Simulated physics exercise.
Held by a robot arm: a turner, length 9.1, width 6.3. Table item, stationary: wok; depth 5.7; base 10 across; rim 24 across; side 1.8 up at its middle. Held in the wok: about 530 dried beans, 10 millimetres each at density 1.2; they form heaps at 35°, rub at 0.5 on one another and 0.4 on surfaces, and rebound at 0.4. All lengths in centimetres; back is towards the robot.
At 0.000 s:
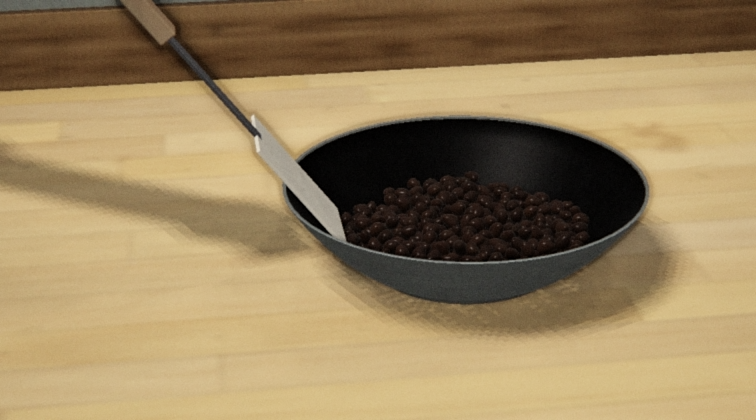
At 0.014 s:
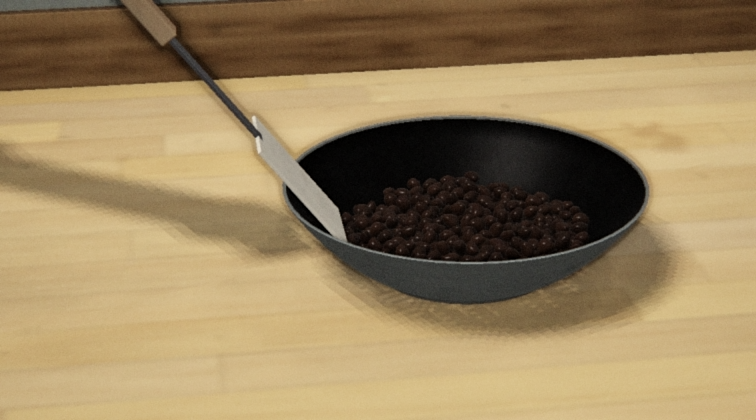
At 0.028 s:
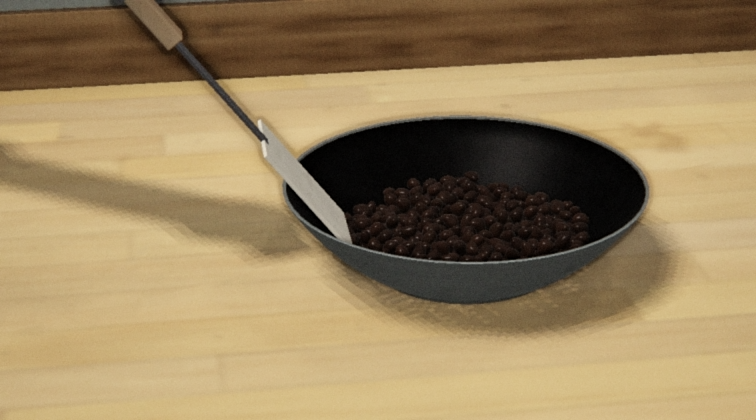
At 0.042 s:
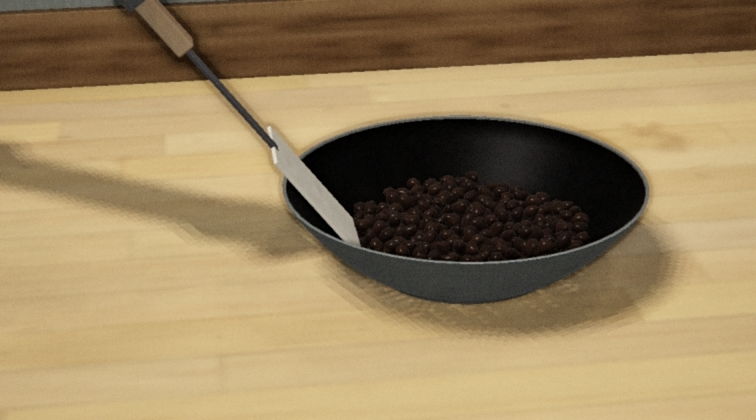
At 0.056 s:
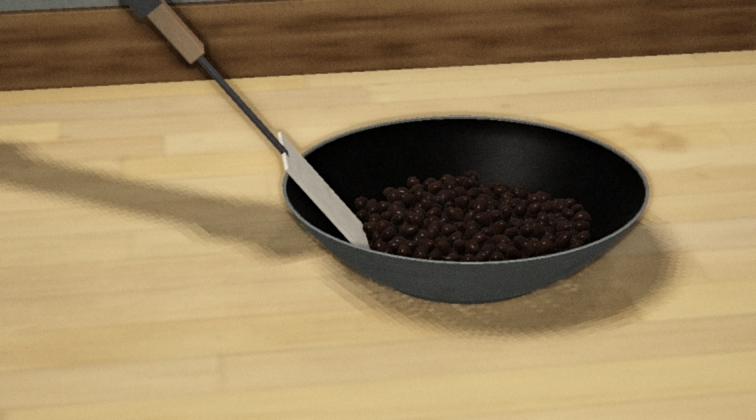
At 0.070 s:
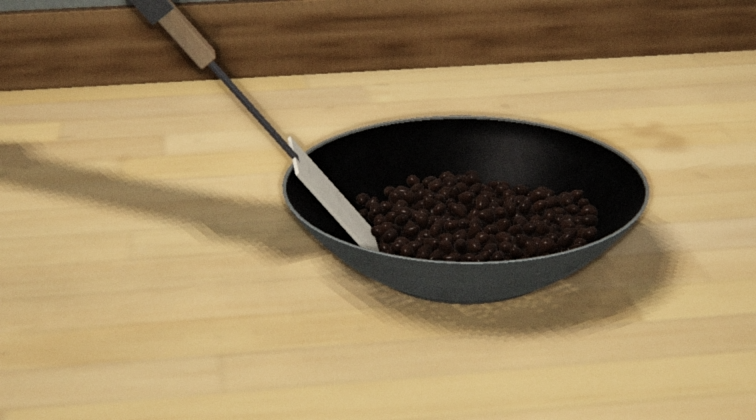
A turner with a brown handle barely moved at first, then slid slowly down and right inside a black wok on a wooden table, nudging the pile of dark beans slightly to the right.
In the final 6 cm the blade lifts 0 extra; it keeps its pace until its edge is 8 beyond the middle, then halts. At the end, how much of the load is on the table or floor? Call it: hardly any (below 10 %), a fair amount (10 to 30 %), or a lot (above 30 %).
A fair amount.
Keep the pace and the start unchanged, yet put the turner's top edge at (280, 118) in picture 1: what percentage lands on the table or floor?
Spill: Approx. 20 per cent.
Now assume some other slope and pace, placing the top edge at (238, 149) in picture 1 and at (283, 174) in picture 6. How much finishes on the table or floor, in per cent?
Roughly 20 %.
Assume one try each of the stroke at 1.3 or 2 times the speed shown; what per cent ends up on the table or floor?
Close to 20 and 35 percent respectively.
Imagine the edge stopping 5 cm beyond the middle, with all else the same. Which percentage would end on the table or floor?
Estimate: Approx. 5 %.
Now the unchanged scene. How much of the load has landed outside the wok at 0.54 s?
Roughly 15 percent.
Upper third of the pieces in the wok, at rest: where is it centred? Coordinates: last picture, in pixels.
The centre sits close to (587, 191).
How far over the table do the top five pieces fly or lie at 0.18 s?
I'd say close to 6 cm on average.
By 0.18 s, sloping 53°, highest piece 6 above the table; 530 in the wok.
By 0.29 s, sloping 53°, highest piece 8 above the table; 523 in the wok, 7 on the blade or in flight.
By 0.54 s, sloping 53°, highest piece 7 above the table; 440 in the wok, 89 on the table or floor, 1 on the blade or in flight.
By 1.59 s, sloping 53°, highest piece 7 above the table; 437 in the wok, 93 on the table or floor.
Final count, 437 in the wok, 93 on the table or floor. That is 18 % on the table or floor.
